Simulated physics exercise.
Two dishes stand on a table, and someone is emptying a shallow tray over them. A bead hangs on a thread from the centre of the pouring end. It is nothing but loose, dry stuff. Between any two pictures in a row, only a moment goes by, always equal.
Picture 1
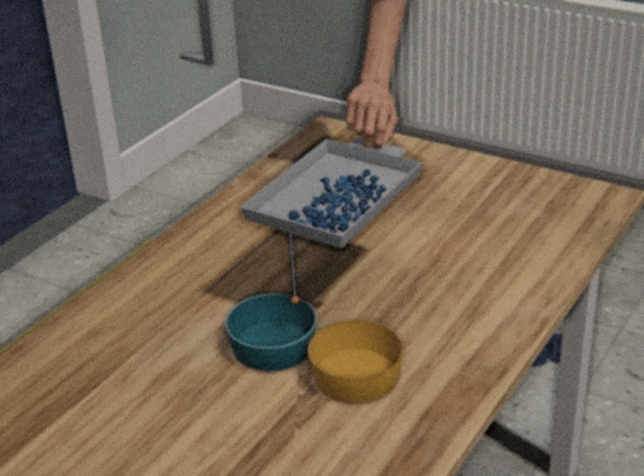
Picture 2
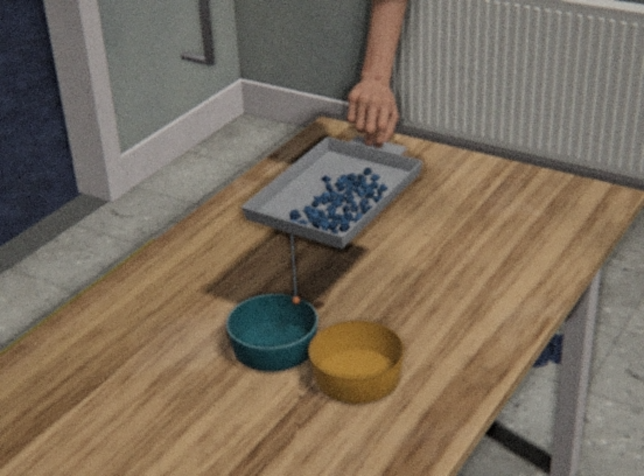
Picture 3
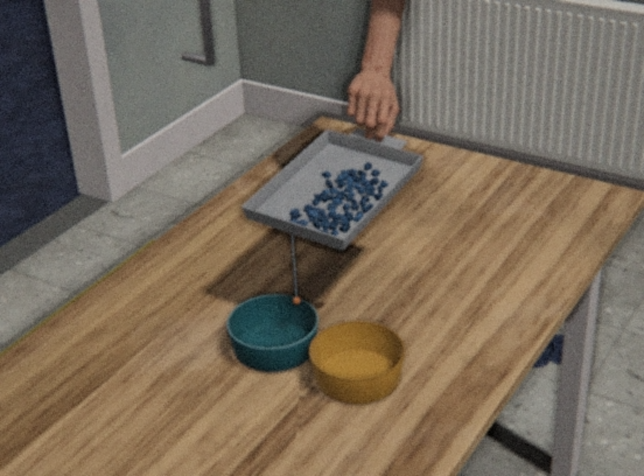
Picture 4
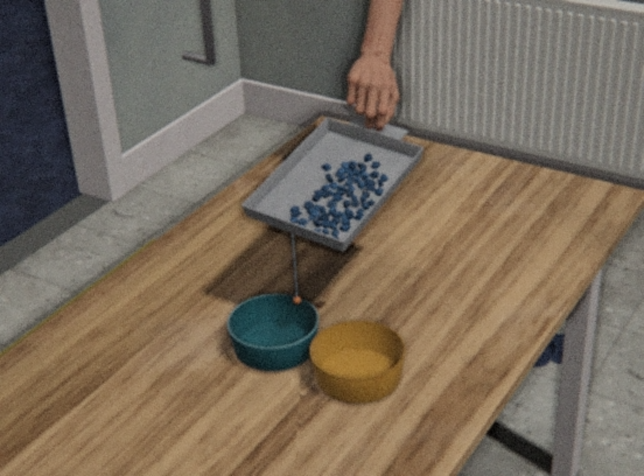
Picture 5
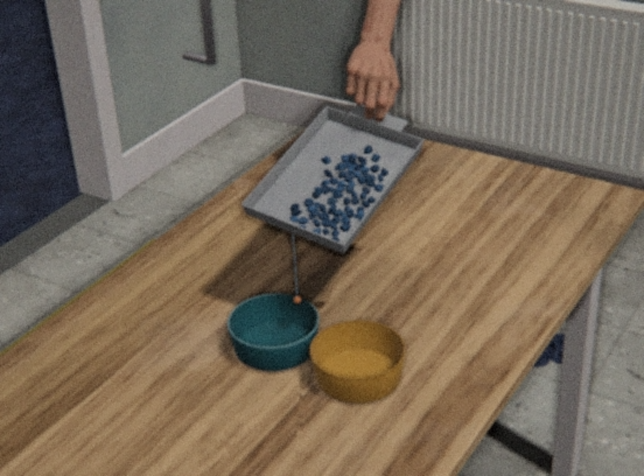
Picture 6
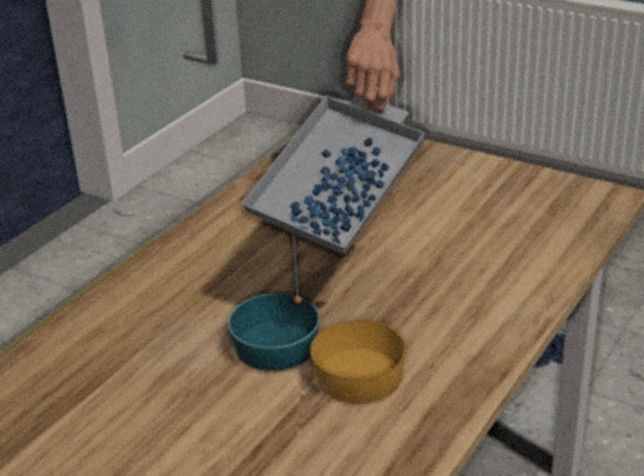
A hand gradually raises the far end of a gray tray holding small blue stones.
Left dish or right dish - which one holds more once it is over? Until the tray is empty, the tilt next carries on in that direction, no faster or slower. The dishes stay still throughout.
The greater part will fall into the right dish.
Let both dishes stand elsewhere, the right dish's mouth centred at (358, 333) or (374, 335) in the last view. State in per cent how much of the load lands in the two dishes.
In turn 80 and 60 in a hundred.
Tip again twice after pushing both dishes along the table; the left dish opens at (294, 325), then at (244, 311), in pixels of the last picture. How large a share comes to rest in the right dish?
Roughly 20% the first time and 100% the second time.
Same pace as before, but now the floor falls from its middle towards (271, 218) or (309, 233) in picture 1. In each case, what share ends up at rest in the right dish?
0 % then 40 %, roughly.
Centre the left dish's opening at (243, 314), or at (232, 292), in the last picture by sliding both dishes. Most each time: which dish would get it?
On the first go the right-side one comes out on top, and on the second go the right-side one.
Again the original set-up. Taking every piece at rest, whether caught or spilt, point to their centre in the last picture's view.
Close to (348, 368) in the last picture.
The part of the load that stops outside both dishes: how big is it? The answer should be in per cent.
That works out to something like 20 per cent.
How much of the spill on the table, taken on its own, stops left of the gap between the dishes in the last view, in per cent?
Near 30 %.
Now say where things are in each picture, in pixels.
Corners of the pouring end at (244, 206) and (341, 234), level; middle of the load at (336, 204), aquarium stones; left dish at (246, 356); right dish at (332, 387); bead on its thread at (295, 300), in the first frame.
Corners of the pouring end at (245, 206) and (342, 235), level; middle of the load at (337, 204), in the second frame.
Corners of the pouring end at (246, 206) and (342, 237), tipped barely, lowest at the right corner; middle of the load at (338, 202), in the third frame.
Corners of the pouring end at (246, 204) and (342, 239), tipped a little, lowest at the right corner; middle of the load at (338, 199), in the fourth frame.
Corners of the pouring end at (245, 203) and (343, 242), tipped clearly, lowest at the right corner; middle of the load at (338, 195), in the fifth frame.
Corners of the pouring end at (246, 203) and (343, 245), tipped clearly, lowest at the right corner; middle of the load at (338, 193); left dish at (249, 355); right dish at (334, 387), in the sixth frame.
Soon, tray tipped steeply; all on the tray.
A while on, tray tipped past a quarter turn; a small part on the tray; about half in the right dish; a small part in the left dish; a small part outside both; about a quarter in the air.
Towards the end, tray tipped past a quarter turn; about two thirds in the right dish; a small part in the left dish; about a quarter outside both.
Finally, tray tipped past a quarter turn; about two thirds in the right dish; a small part in the left dish; about a quarter outside both.
